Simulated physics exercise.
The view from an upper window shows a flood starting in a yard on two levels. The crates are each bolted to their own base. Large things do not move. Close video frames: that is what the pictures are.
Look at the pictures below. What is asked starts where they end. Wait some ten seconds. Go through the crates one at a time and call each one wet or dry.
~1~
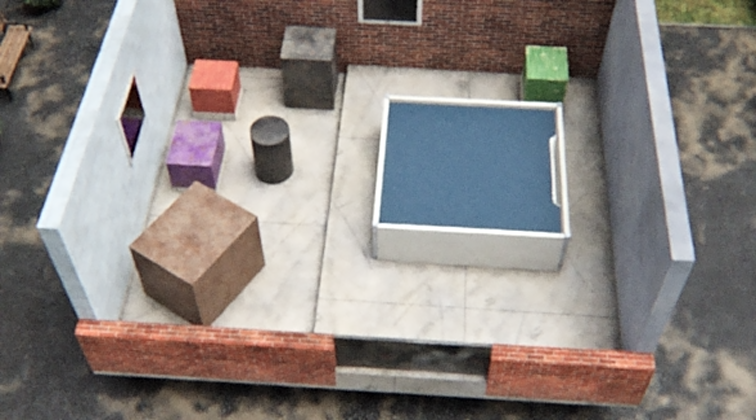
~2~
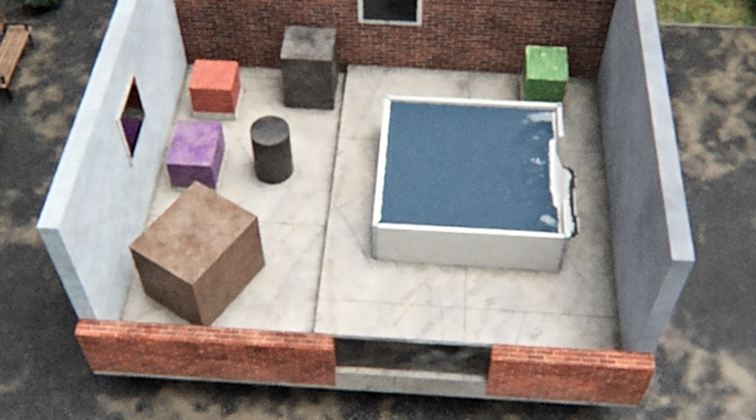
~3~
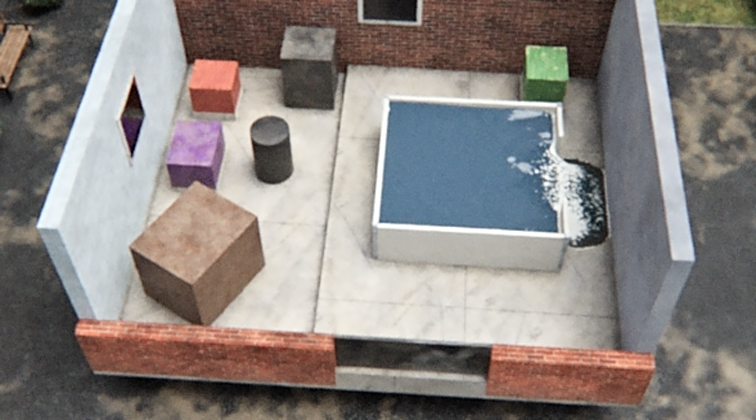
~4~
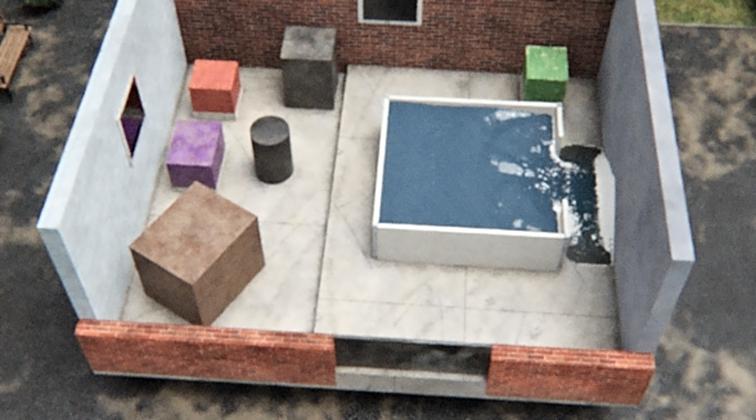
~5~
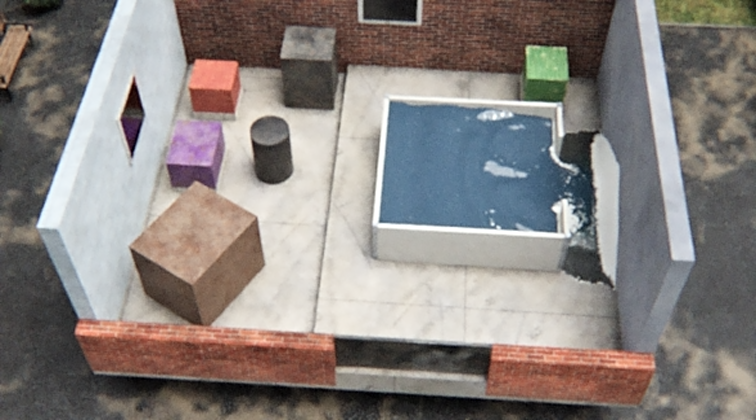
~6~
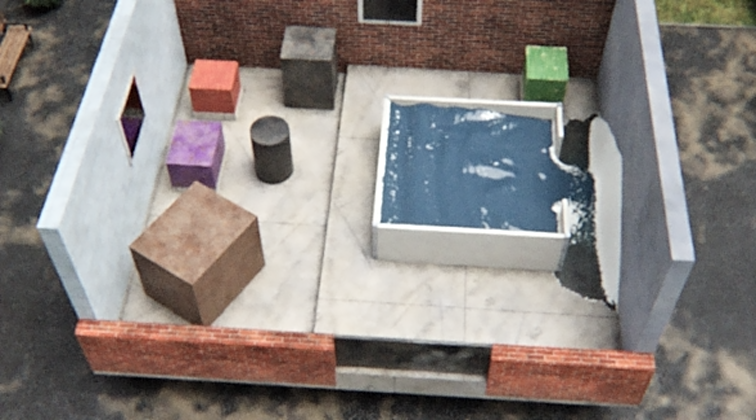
The green crate is wet. The red crate is wet. The purple crate is wet.
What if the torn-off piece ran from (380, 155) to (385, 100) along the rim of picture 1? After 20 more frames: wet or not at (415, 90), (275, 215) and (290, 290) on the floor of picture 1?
Those three come out soaked, soaked and soaked, one after another.
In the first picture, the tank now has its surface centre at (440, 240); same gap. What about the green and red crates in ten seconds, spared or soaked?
As I see it, the green crate gets swamped and the red crate gets swamped.
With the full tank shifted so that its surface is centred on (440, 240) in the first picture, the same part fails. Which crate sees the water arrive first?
It is the green crate.
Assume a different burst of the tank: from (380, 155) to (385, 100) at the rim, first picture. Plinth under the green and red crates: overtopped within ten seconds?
The green crate is untouched; the red crate is reached.
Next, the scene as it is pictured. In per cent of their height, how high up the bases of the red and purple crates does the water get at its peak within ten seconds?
I'd say 120 per cent for the first one and 190 per cent for the second.
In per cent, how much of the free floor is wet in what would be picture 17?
It comes to 35 per cent.
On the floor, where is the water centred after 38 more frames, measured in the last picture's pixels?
I'd point to (431, 204).
A moment on, water covers 20 % of the floor; the green crate water round its plinth, the red crate not reached, the purple crate not reached.
Next, water covers 35 % of the floor; the green crate water round its plinth, the red crate not reached, the purple crate not reached.
Then, water covers 65 % of the floor; the green crate water round its plinth, the red crate not reached, the purple crate not reached.
Later, water covers 95 % of the floor; the green crate water round its plinth, the red crate water round its plinth, the purple crate water round its plinth.
In the end, water covers 100 % of the floor; the green crate was topped, the red crate was topped, the purple crate was topped.
